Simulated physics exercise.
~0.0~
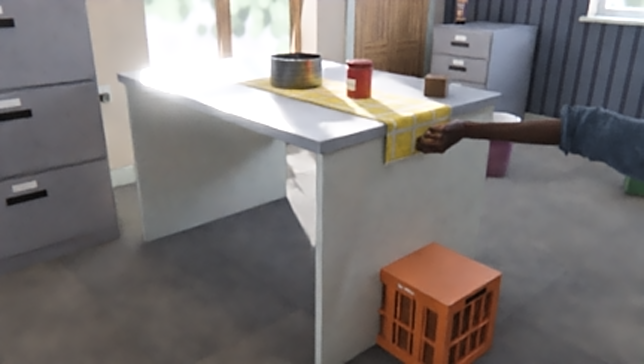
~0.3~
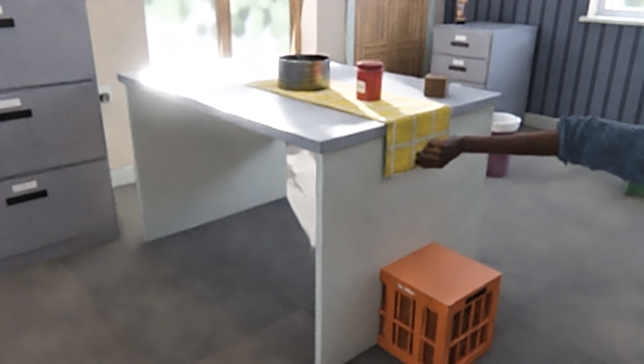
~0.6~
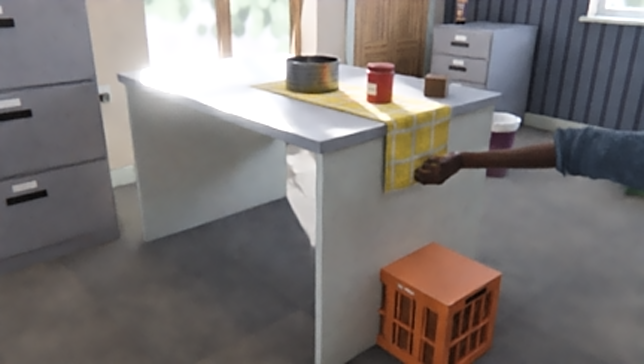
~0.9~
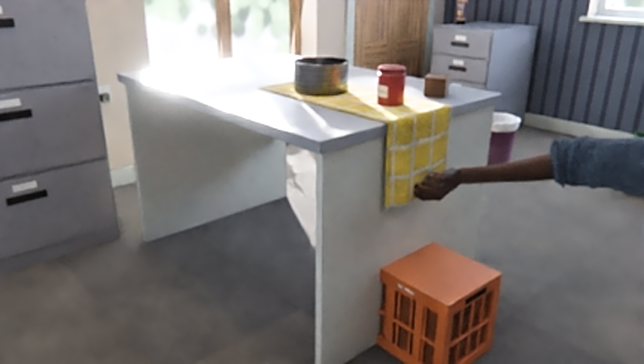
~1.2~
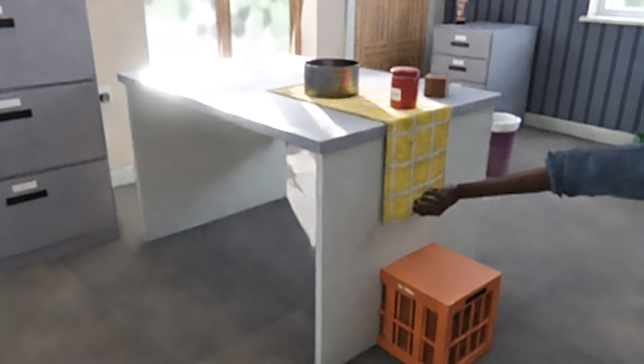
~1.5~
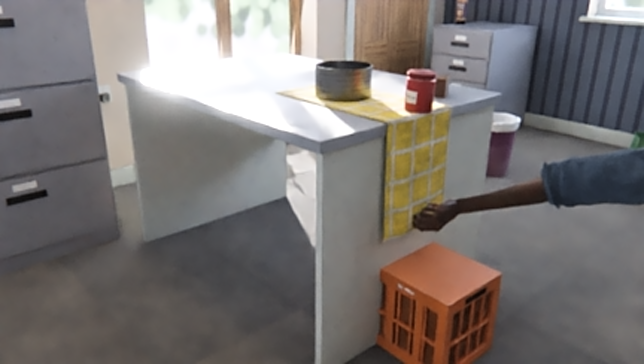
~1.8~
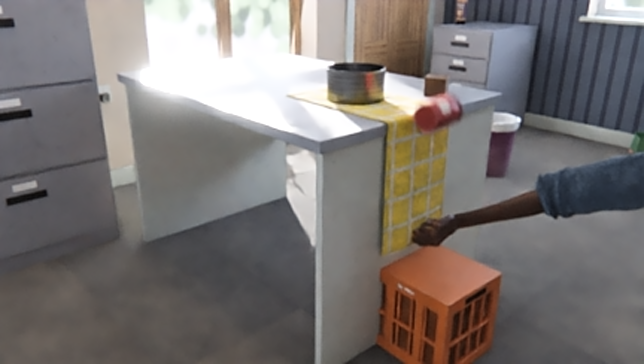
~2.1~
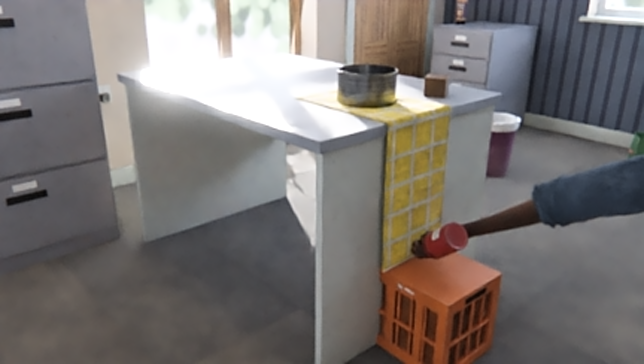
The footage shows a hand pulling down the hanging end of a yellow table runner, drawing a pot and a red jar rightward across a desk until the jar tips over the edge and drops toward an orange crate, while the pot and brown block remain on top.
